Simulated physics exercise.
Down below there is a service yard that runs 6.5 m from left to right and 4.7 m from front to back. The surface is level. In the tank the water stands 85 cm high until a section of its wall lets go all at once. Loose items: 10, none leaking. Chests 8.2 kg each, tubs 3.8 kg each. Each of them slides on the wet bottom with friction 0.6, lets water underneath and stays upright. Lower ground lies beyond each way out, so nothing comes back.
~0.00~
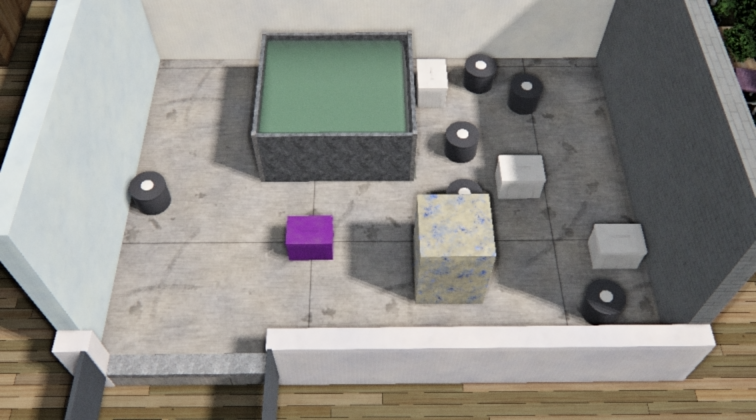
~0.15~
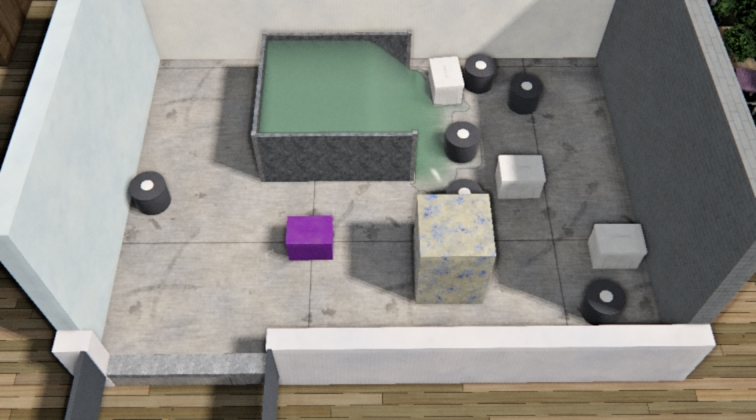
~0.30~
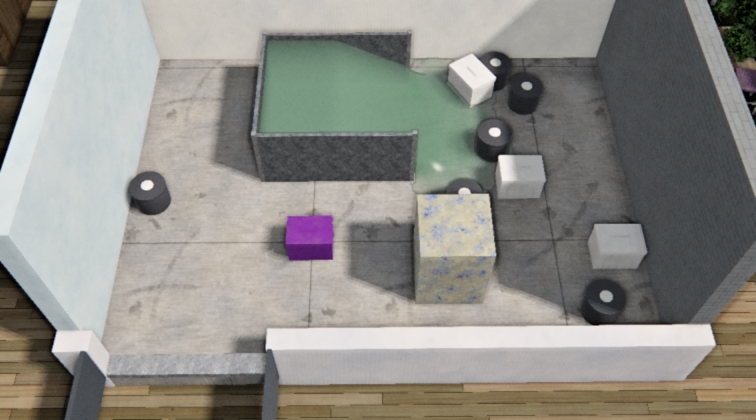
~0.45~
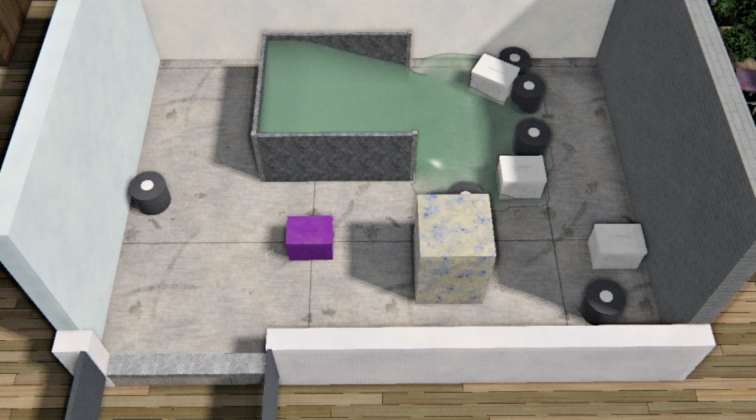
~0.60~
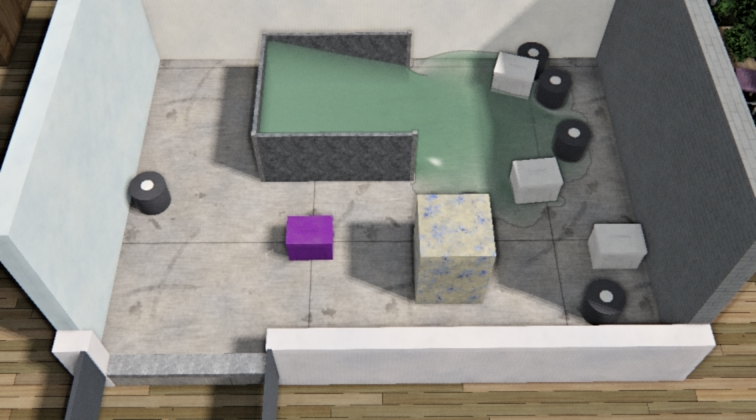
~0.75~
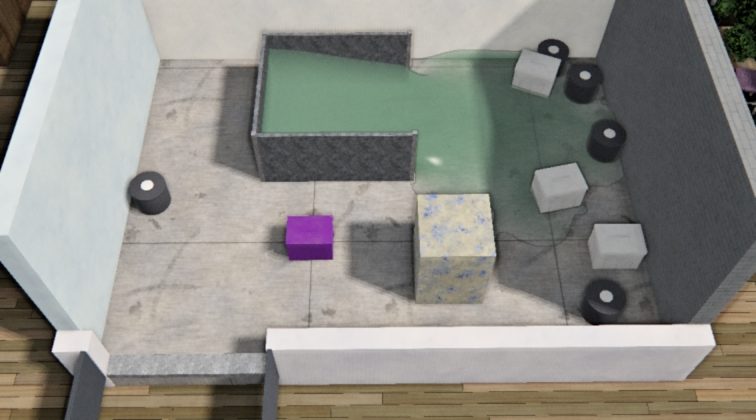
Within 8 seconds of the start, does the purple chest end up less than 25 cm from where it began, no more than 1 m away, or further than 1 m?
The move is large.
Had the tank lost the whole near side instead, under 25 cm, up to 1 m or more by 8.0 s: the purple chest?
The answer: The purple chest is taken far off.
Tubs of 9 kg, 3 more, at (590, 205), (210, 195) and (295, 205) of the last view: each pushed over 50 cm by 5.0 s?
First outside the limit, then inside the limit, then inside the limit.
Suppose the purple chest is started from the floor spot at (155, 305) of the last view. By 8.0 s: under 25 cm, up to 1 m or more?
As it turns out, it is swept away.
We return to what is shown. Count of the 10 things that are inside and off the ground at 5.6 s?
It comes to 8 of them.
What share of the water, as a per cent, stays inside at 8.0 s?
Somewhere near 96 percent, give or take.
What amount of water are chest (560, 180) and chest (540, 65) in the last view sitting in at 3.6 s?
Close to 30 and 19 centimetres.
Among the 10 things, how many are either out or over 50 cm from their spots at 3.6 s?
At that moment it comes to 8.
After 1.6 s the purple chest is near (309, 230), 0.0 m from its start, aground; 0 of 10 are out; 7 afloat.
After 3.6 s the purple chest is near (309, 230), 0.0 m from its start, aground; 0 of 10 are out; 8 afloat.
After 5.6 s the purple chest is near (235, 186), 1.1 m from its start, aground; 0 of 10 are out; 8 afloat.
After 8.0 s the purple chest is near (193, 106), 2.5 m from its start, afloat; 0 of 10 are out; 10 afloat.
